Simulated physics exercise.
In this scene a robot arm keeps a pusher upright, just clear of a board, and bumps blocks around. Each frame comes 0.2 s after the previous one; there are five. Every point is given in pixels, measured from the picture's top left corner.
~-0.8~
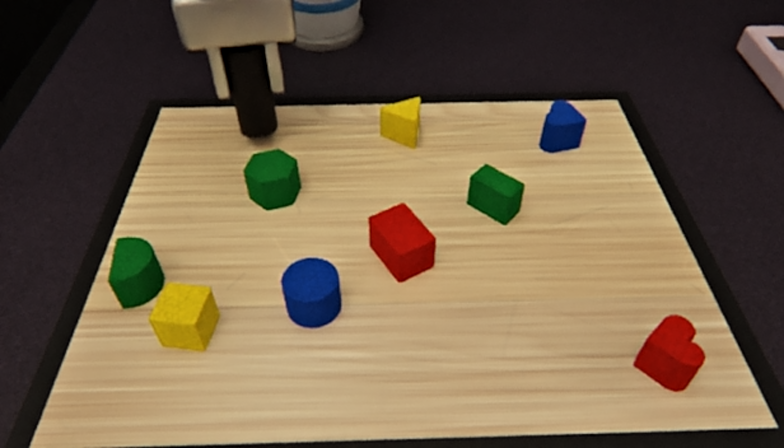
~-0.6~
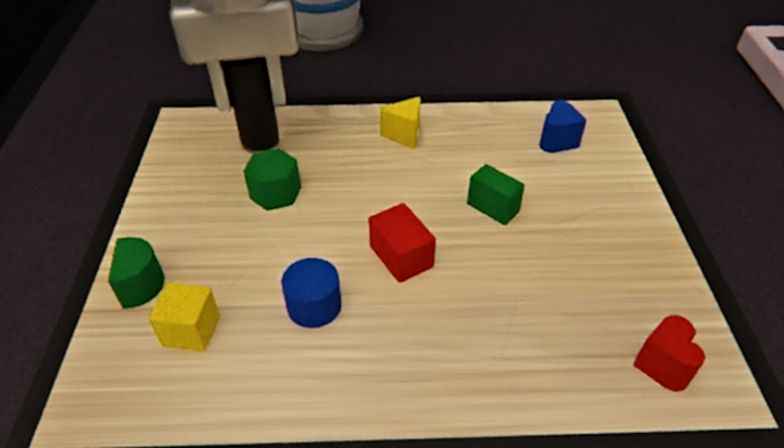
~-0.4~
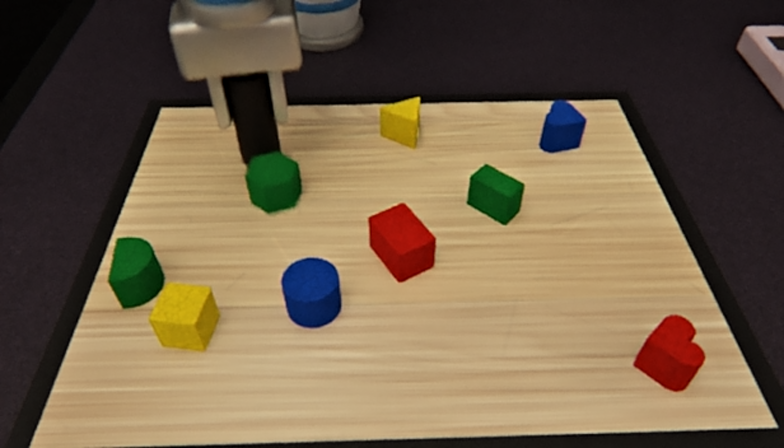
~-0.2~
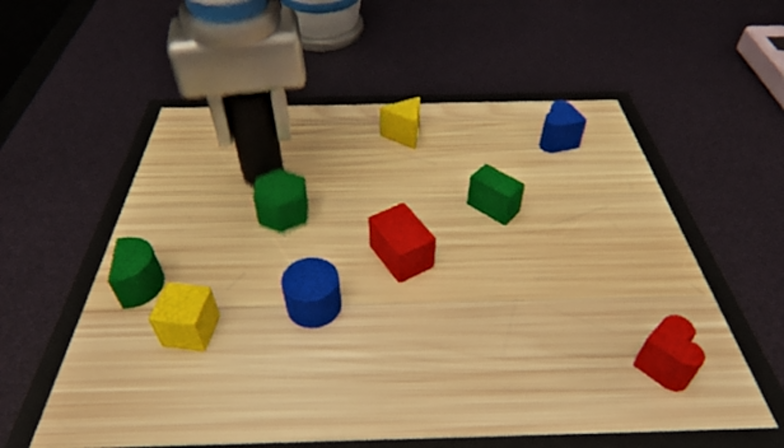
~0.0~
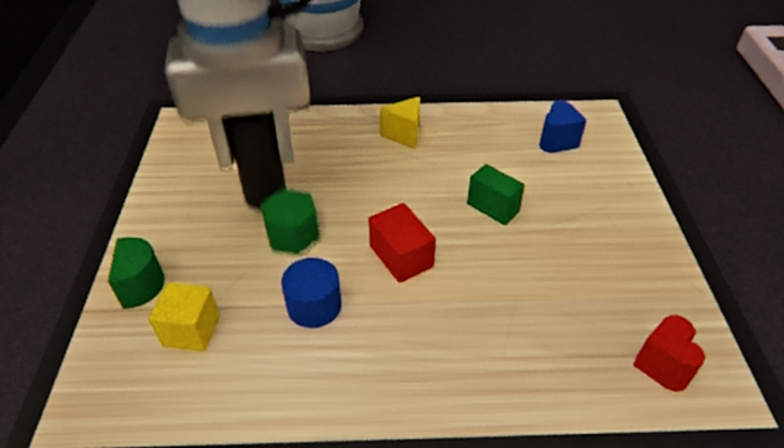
To begin with, a robot arm's dark pusher hovers behind a green hexagonal block on a wooden board scattered with red, blue, yellow and green blocks. The pusher moves toward the viewer and meets the block, then nudges it a short way forward and slightly right, while the other blocks stay still.
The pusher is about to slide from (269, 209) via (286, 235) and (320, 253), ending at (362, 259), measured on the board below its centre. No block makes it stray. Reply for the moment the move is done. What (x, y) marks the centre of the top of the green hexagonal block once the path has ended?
Close to (364, 270).
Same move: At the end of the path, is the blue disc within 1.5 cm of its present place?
No, I don't think so.
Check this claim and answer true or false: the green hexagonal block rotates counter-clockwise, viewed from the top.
Answer: False.
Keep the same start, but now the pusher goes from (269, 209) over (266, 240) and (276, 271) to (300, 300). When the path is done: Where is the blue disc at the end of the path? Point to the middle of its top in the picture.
Its top centre is at about (335, 303).
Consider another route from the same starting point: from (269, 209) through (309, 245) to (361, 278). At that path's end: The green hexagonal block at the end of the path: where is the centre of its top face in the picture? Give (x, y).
In the picture, that point is around (373, 291).
On the path given first. One third of the way, pusher (284, 222); green hexagonal block (309, 235).
Two thirds of the way, pusher (318, 239); green hexagonal block (340, 257), turned 10° clockwise; blue disc (316, 299).
At the end, pusher (362, 245); green hexagonal block (364, 270), turned 50° clockwise; blue disc (316, 302); red rectangle (408, 227).
